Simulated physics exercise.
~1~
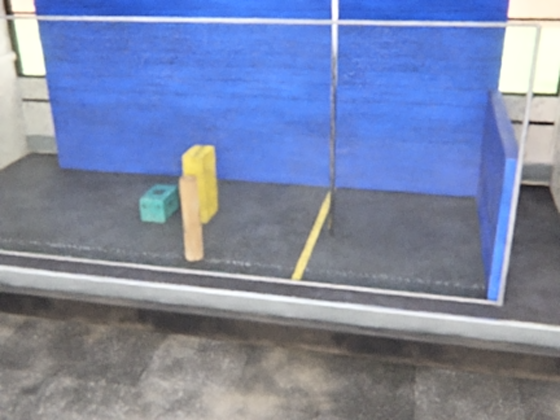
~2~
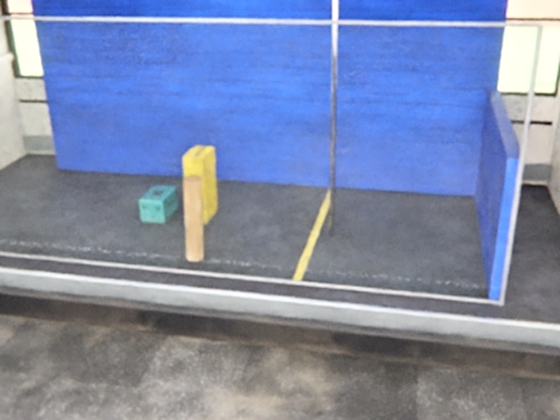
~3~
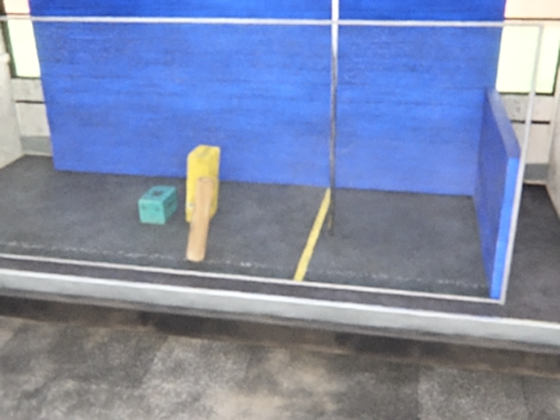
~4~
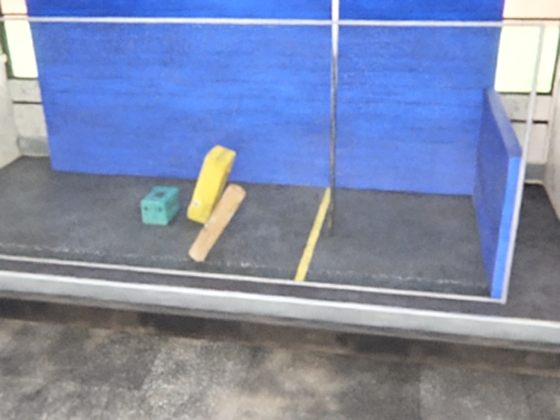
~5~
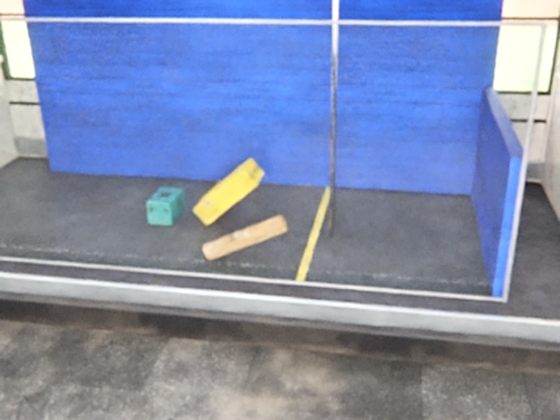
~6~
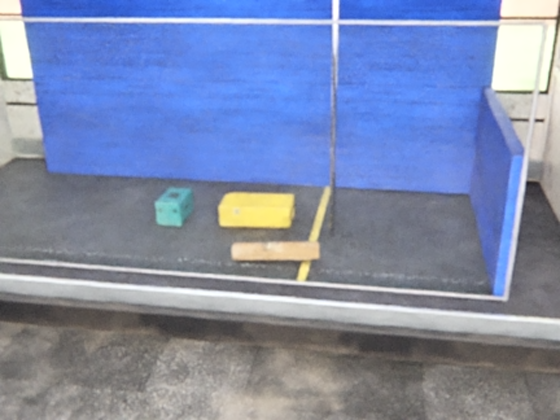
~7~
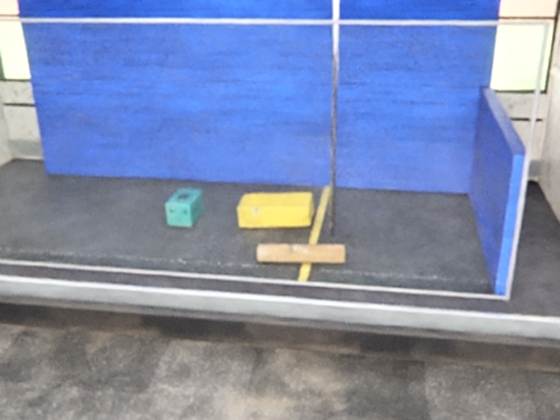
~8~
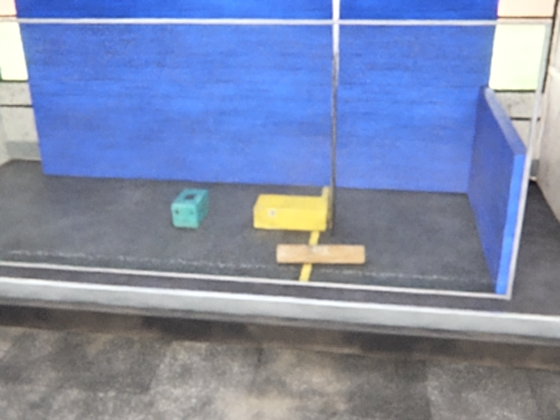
On a dark floor in front of a blue wall, an upright brown roll and a tall yellow box tipped over to the right and slid that way with a small teal box, the roll ending across the yellow line while both boxes stopped short.
